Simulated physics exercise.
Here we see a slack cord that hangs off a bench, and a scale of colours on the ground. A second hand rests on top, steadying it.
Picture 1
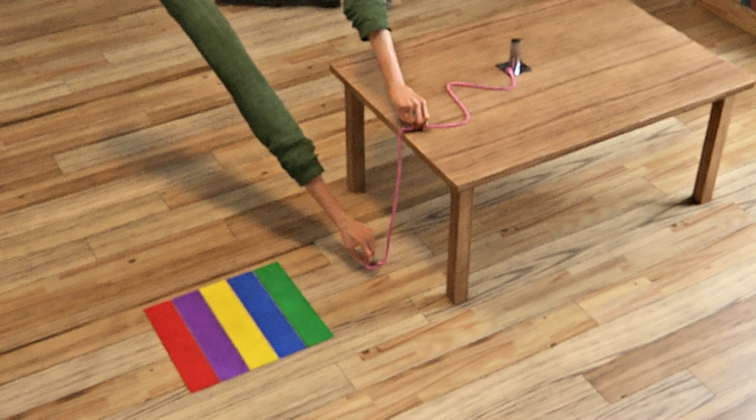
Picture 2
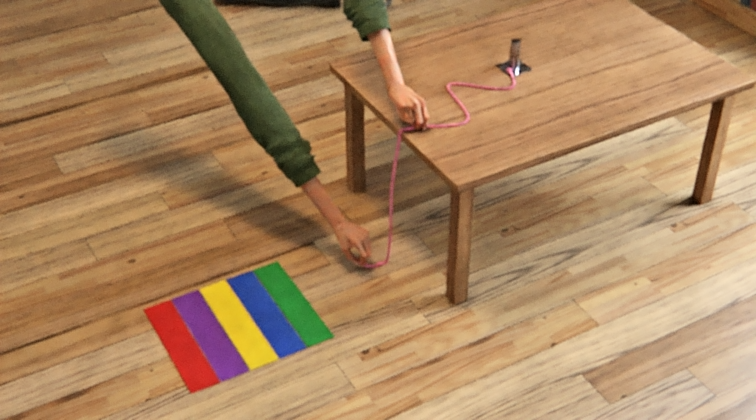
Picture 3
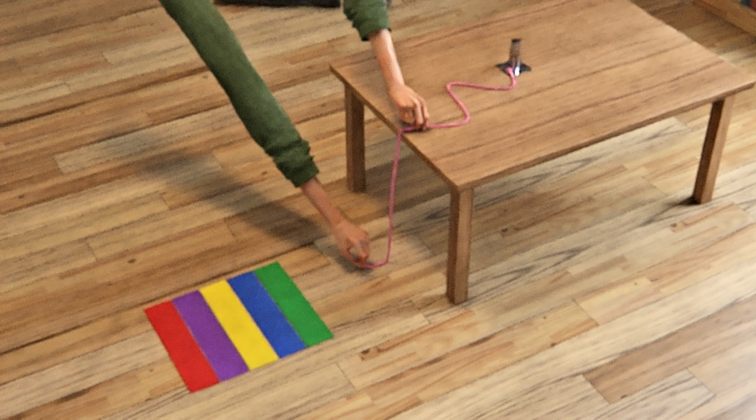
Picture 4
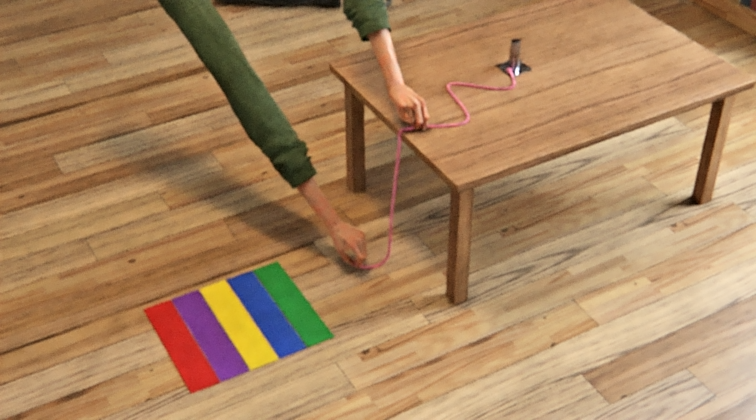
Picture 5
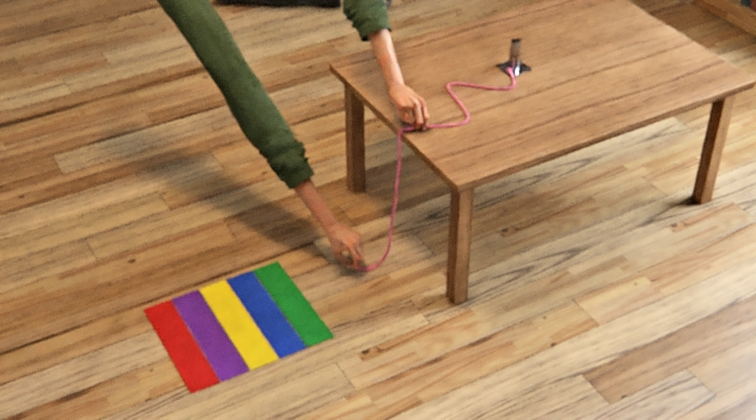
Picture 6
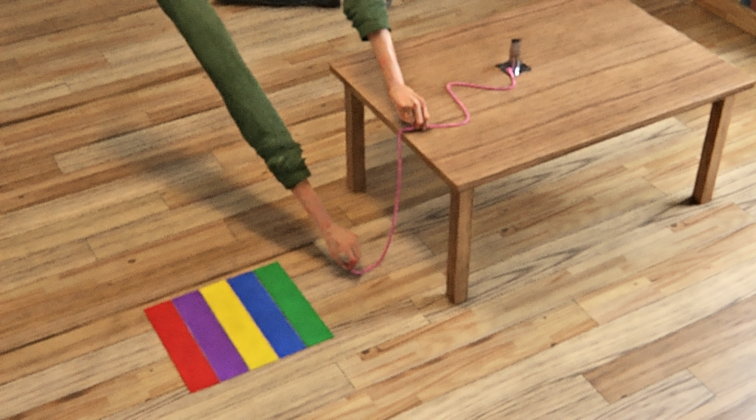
At first, one hand pins a slack pink cord at the edge of a wooden bench while the other holds its end near the floor, right of a striped mat of red, purple, yellow, blue and green. Then the lower hand slowly draws the end slightly left, and the hanging cord curves a little.
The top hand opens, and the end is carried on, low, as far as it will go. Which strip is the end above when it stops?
The red one.
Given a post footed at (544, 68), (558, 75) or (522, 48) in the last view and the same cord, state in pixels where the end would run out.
Around (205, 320), (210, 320) and (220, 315).
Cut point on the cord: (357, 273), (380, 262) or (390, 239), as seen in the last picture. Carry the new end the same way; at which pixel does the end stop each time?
The pixels are (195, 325), (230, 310) and (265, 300), in the order of the tries.
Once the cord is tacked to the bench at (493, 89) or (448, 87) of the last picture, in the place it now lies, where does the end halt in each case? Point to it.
Estimated pixels: (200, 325), then (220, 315).
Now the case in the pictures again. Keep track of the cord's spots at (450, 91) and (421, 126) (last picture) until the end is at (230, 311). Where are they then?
They end up close to (431, 111) and (381, 182).
Soon after, end near (231, 311); over yellow.
After that, end near (196, 324); over purple.
At the stop, end near (177, 331); over red. It halts on the red strip.
